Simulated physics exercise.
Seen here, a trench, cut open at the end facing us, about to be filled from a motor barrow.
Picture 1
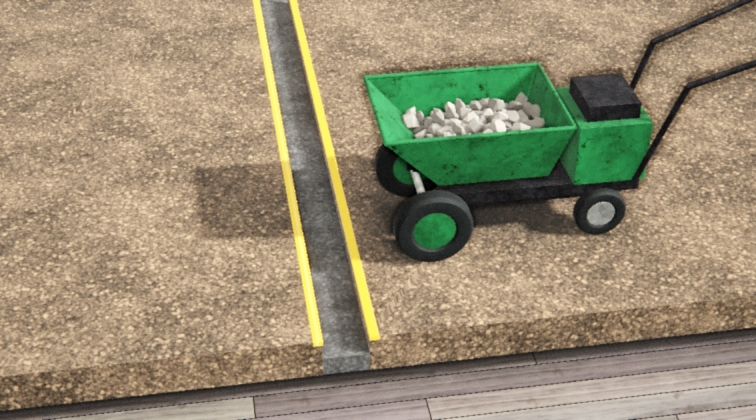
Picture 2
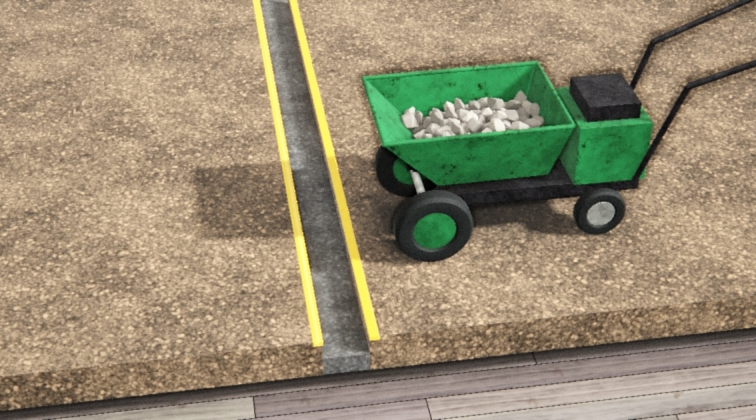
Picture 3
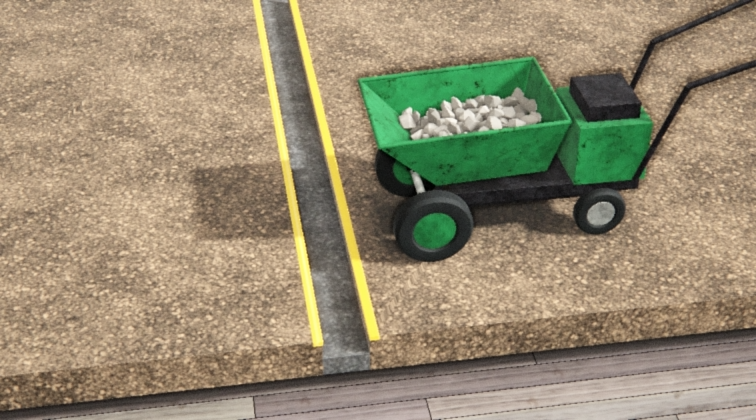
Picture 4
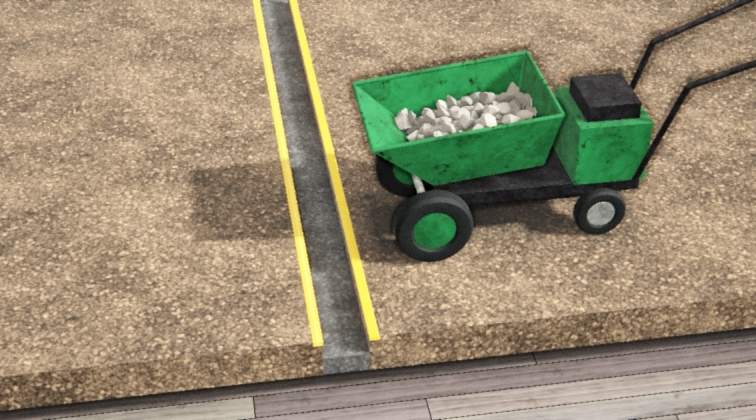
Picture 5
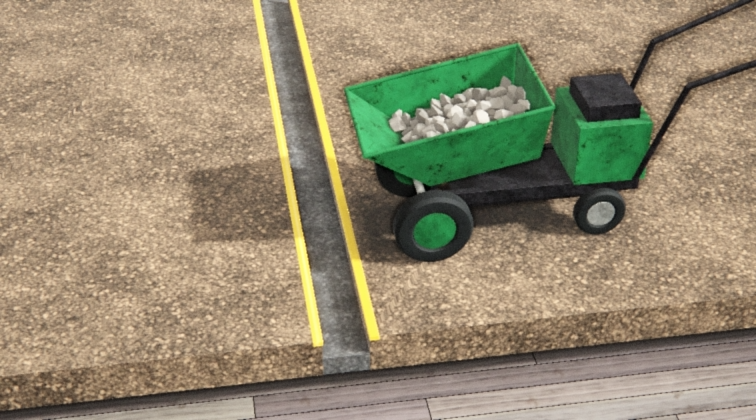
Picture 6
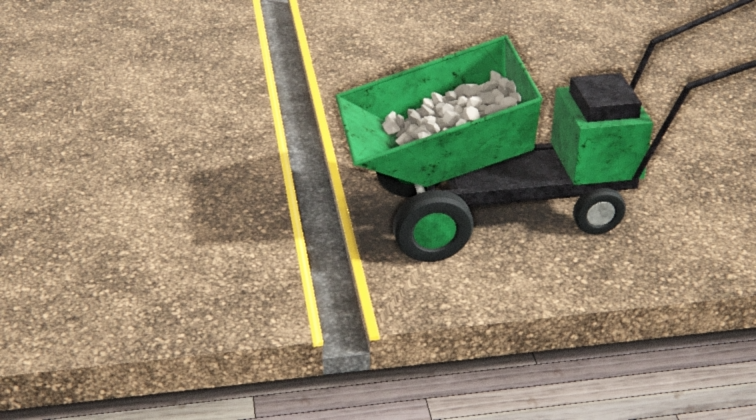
A green skip heaped with pale broken stones sits level on a motor barrow at the right, seen from above on brown, gritty ground with grey planks along the bottom. To its left runs a narrow grey trench edged with two yellow strips, its near end cut open. The skip tilts gradually leftward, its back end rising, while the barrow and the view stay still.
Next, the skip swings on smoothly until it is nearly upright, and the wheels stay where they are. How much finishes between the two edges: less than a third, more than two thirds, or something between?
The trench takes under a third.
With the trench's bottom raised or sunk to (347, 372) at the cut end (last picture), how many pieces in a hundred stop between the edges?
Near 10 %.
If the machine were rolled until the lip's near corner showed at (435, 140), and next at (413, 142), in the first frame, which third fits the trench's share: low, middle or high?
In turn: Between a third and two thirds; in the middle band.
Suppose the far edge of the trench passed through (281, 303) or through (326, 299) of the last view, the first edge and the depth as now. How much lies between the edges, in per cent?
The first gives 50 %, the second 0 %.
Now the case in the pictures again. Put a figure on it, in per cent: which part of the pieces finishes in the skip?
Roughly 45 in a hundred.
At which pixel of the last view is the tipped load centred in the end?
Near (270, 235).
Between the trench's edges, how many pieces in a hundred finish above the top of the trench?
Close to 0 per cent.
Just after the last frame, skip tipped steeply; every one in the skip.
A moment on, skip tipped right over; the larger part in the skip; just a few in or heaped over the trench; roughly a quarter beyond it.
Further on, skip tipped right over; roughly half in the skip; about a tenth in or heaped over the trench; roughly half beyond it.
When it is over, skip tipped right over; roughly half in the skip; about a tenth in or heaped over the trench; roughly half beyond it.
